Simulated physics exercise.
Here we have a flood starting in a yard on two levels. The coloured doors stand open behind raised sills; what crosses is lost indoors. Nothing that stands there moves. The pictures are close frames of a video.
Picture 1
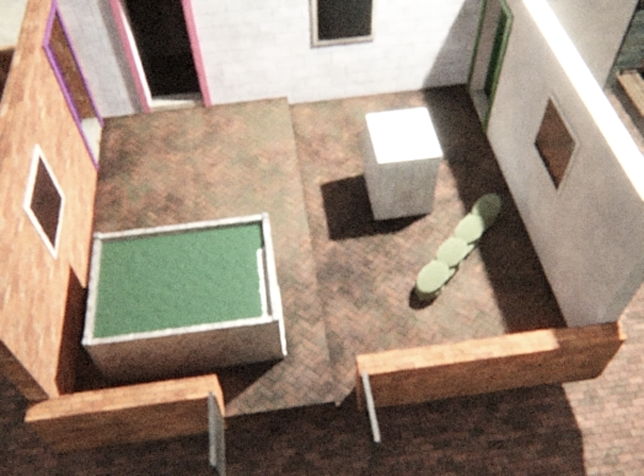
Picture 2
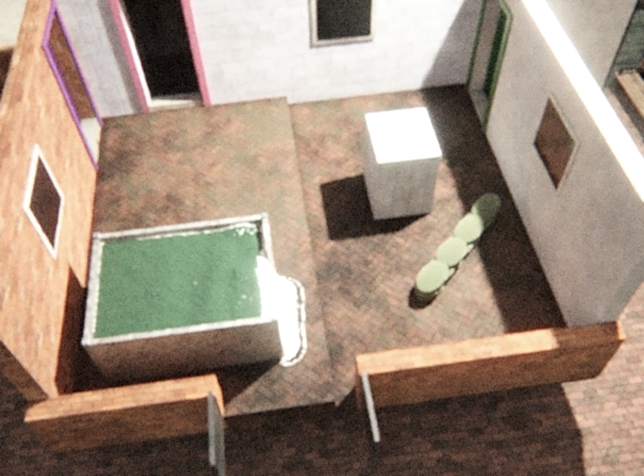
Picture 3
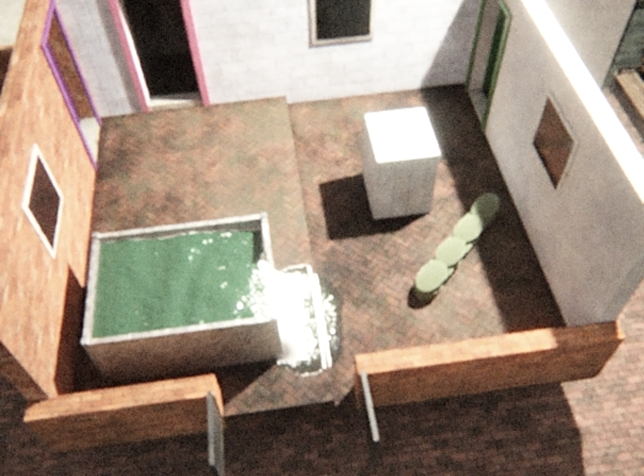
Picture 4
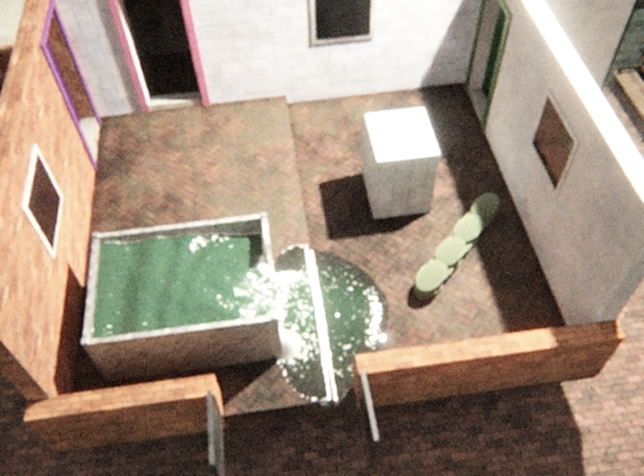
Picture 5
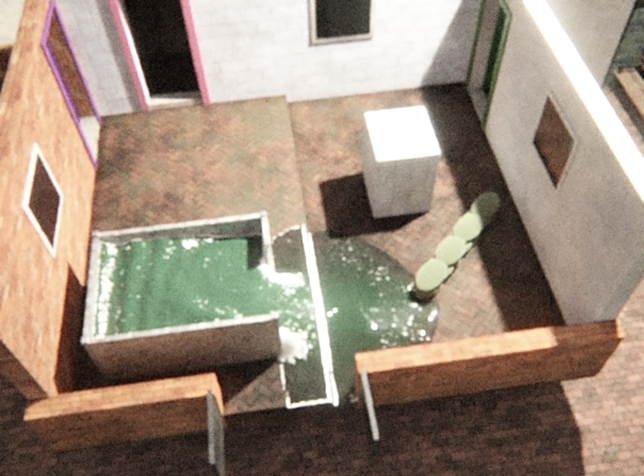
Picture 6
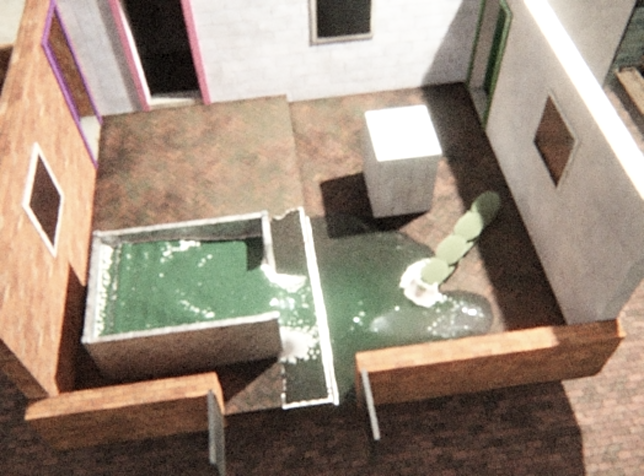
In a walled, brick-paved yard on two levels, a tank of green water sits still at the lower left, near a white block and a row of rounded green shapes. Water bursts from its right side, drops over the step in white foam, and spreads rightward around the nearest green shape.
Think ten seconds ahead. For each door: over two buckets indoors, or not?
The pink door holds within the limit; the purple door holds within the limit; the green door floods.
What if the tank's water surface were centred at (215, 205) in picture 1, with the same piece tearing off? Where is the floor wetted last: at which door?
I say the door marked purple.
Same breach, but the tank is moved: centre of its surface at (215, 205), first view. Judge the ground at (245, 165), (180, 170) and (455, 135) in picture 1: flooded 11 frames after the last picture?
One after the other: Not flooded, no water, wet.
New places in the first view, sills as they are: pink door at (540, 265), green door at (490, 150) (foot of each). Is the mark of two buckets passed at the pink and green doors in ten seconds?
The pink one takes more; the green one takes more.
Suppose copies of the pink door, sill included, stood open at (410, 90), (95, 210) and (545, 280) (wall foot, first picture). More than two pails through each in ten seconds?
One after the other: Goes over, is under, lets more in.
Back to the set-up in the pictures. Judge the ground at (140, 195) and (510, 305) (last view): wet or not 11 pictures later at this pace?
In turn: Dry, covered.
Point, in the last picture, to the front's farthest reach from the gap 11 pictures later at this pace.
I would point to (465, 97).
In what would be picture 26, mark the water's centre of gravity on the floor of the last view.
At about (374, 260).
A moment on, water covers 25 % of the floor; the pink door not reached, the purple door not reached, the green door not reached.
Next, water covers 35 % of the floor; the pink door not reached, the purple door not reached, the green door wet at the sill, nothing in.
Then, water covers 45 % of the floor; the pink door not reached, the purple door not reached, the green door under two buckets in.
Later, water covers 55 % of the floor; the pink door not reached, the purple door not reached, the green door over two buckets in.
In the end, water covers 55 % of the floor; the pink door not reached, the purple door wet at the sill, nothing in, the green door far over two buckets in.
